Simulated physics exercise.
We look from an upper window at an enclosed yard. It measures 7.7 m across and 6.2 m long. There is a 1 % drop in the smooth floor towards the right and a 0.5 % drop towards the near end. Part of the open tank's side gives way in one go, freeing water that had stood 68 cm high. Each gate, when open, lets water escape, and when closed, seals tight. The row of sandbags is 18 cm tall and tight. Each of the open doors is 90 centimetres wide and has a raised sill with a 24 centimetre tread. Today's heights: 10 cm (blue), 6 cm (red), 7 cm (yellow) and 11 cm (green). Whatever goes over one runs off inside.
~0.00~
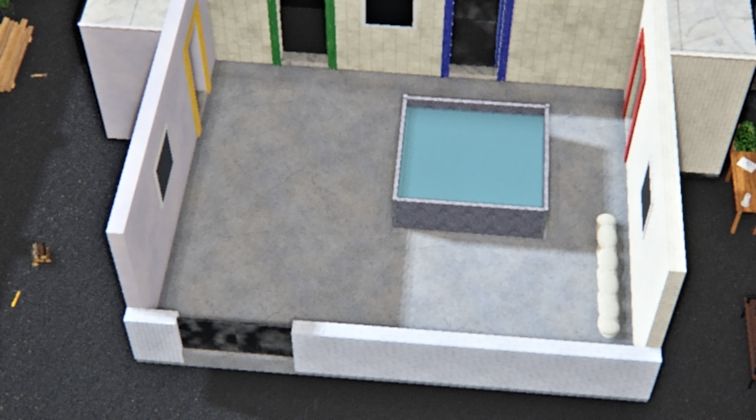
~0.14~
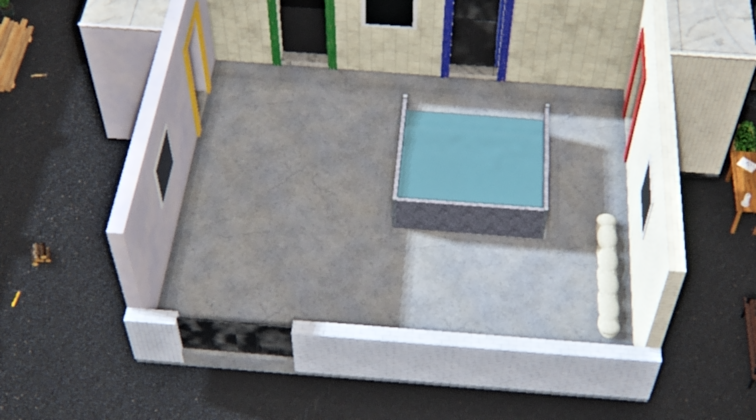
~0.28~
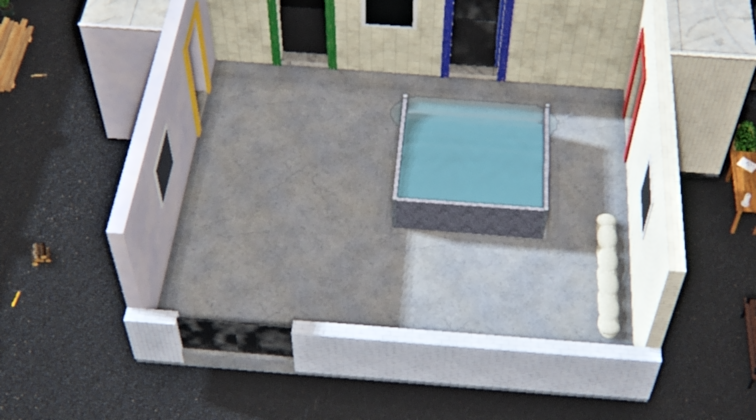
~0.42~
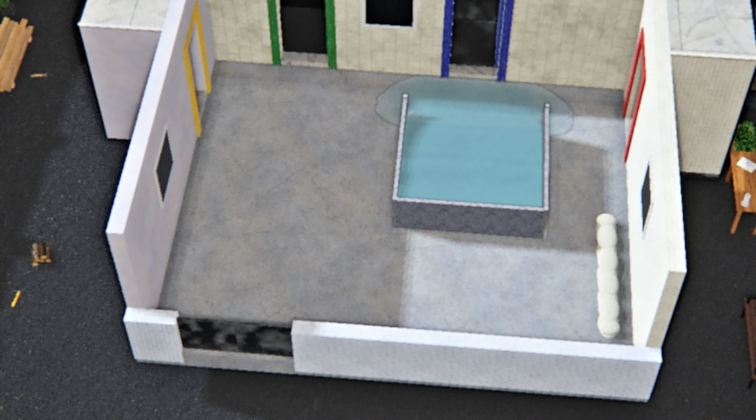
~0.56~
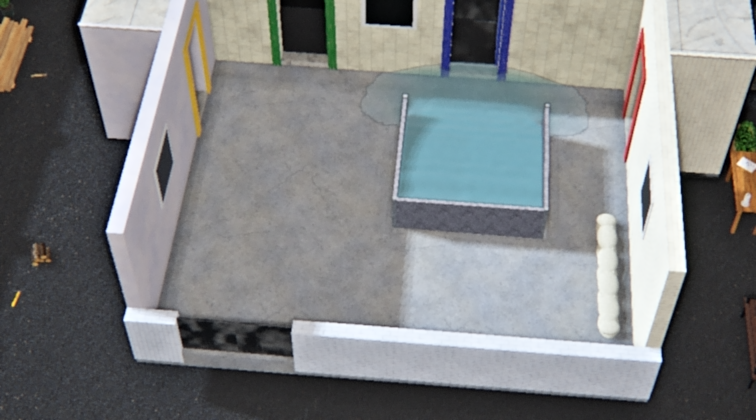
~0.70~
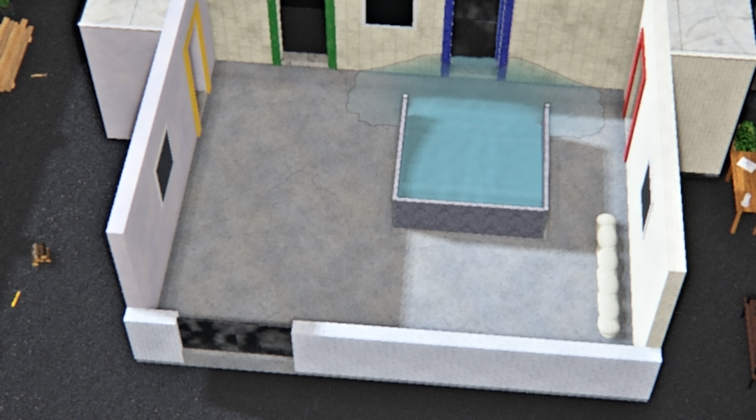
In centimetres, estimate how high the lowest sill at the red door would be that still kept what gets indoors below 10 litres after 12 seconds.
It comes to roughly 24 cm.
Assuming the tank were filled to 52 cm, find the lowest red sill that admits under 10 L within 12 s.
Step height: Approx. 19 cm.
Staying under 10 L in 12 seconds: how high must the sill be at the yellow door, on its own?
Roughly 14.5 cm at the yellow door.
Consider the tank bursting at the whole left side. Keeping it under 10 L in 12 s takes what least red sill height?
Then 11.0 cm.
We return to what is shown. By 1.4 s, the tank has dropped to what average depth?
I'd put it near 36 cm.
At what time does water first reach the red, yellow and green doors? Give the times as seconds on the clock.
Times: Red 1.6 seconds, yellow 2.2 seconds, green 1.2 seconds.
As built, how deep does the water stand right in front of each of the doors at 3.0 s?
Blue door 26 cm, red door 19 cm, yellow door 16 cm, green door 8 cm.
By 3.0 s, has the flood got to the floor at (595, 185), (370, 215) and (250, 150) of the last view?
Listed order - soaked through, unwetted, soaked through.
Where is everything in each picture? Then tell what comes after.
The first picture shows still water, 68 cm deep, in the open tank at (473, 154); the red door at (635, 99) is dry.
In the second picture, water pours out on the far side and has run 0.2 m, to a hidden place; about 9 cm deep outside, 68 cm at the back.
In the third picture, the gap is on the far side, the front 0.7 m out at a hidden place; the back of the open tank holds 68 cm.
In the fourth picture, water pours out on the far side and has run 1.3 m, to (428, 77); about 10 cm deep outside, 68 cm at the back.
In the fifth picture, the front is at (451, 64), 1.6 m from the gap on the far side; 4.7 m2 of floor is wet, 66 cm left at the back.
In the sixth picture, the front is at (591, 87), 1.6 m from the gap on the far side; 5.2 m2 of floor is wet, 59 cm left at the back; 0.9 m in a straight line remain to the red door at (635, 99).
After 1.4 s water covers 15 % of the floor, deepest (48 cm) near (472, 88); it has not reached the red door.
After 3.0 s water covers 40 % of the floor, deepest (36 cm) near (617, 91); 19 cm at the red door, 61 litres in over its 6 cm sill.
After 12.0 s water covers 95 % of the floor, deepest (13 cm) near (591, 262); 8 cm at the red door, 267 litres in over its 6 cm sill.
At the red door as built, the water arrived by 1.6 s and peaked near 19 cm at 2.6 s.
With a sill of 20 cm, 25 litres would have come in within the 12 s; with 27 cm, 3 litres. So under 10 litres takes about 24 cm.
